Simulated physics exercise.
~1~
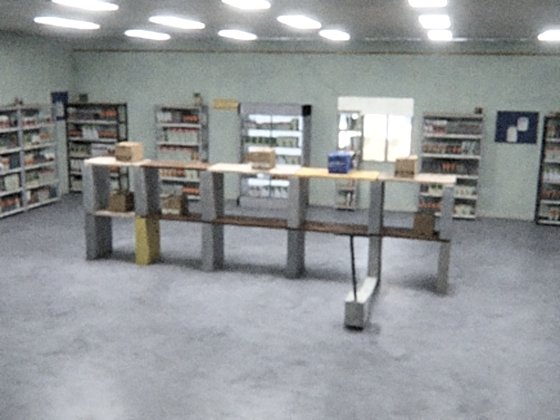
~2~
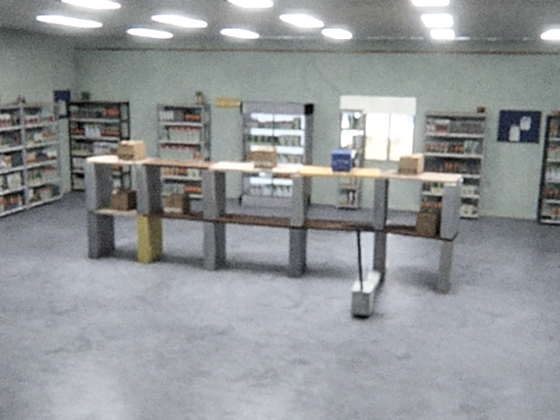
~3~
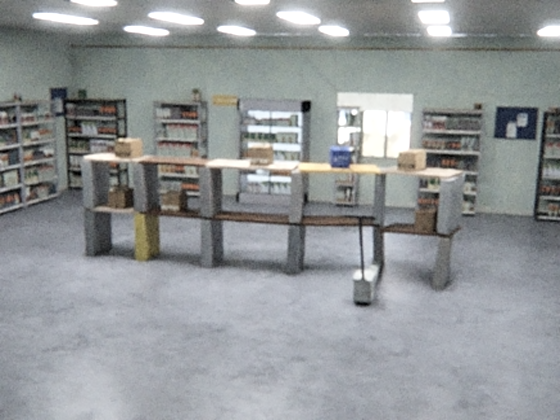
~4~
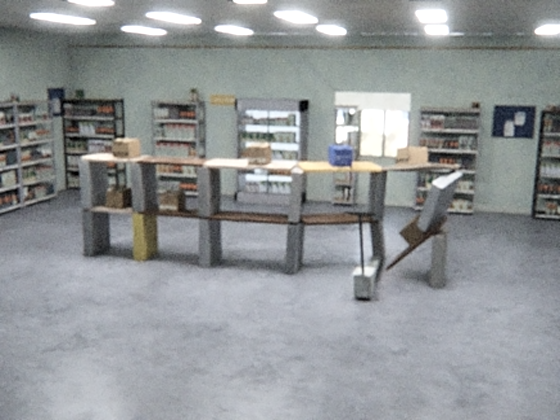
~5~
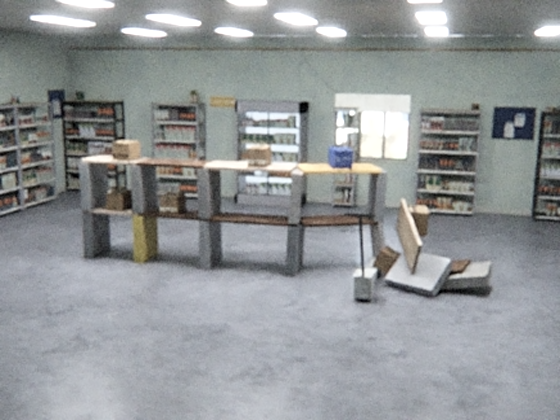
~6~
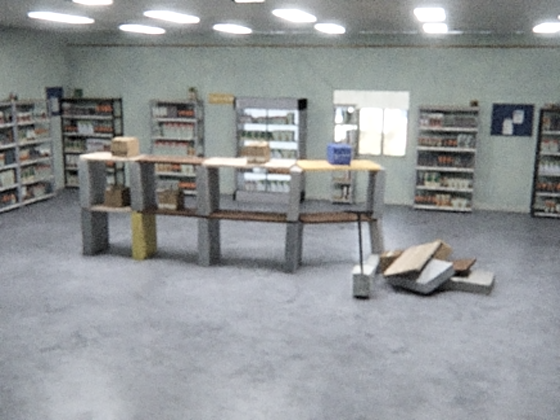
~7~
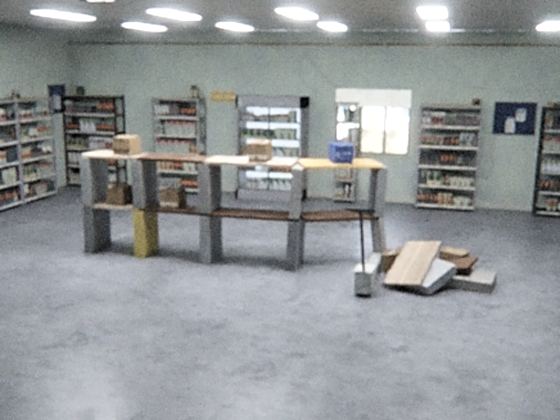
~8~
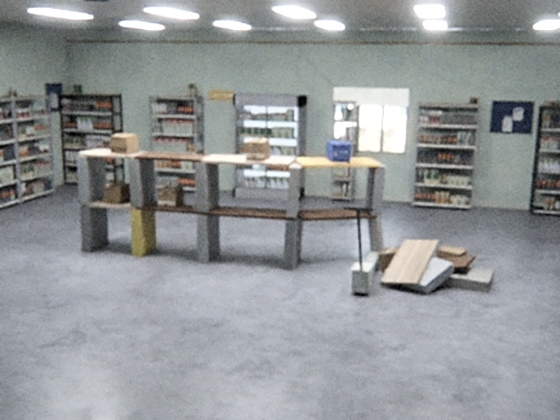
A long two-tier structure of grey upright cases and loose boards stands across a grey floor, seen from the front by a slightly swaying camera in a room lined with stocked shelves. Brown cartons and a blue one sit on it, and a yellow upright stands lower left. A narrow jack slides in against the base of an upright right of centre. The right end bay then gives way, its upper case tipping outward as boards tilt and drop. The pieces settle in a low heap on the right, while the rest, including the blue carton and yellow upright, stays standing.
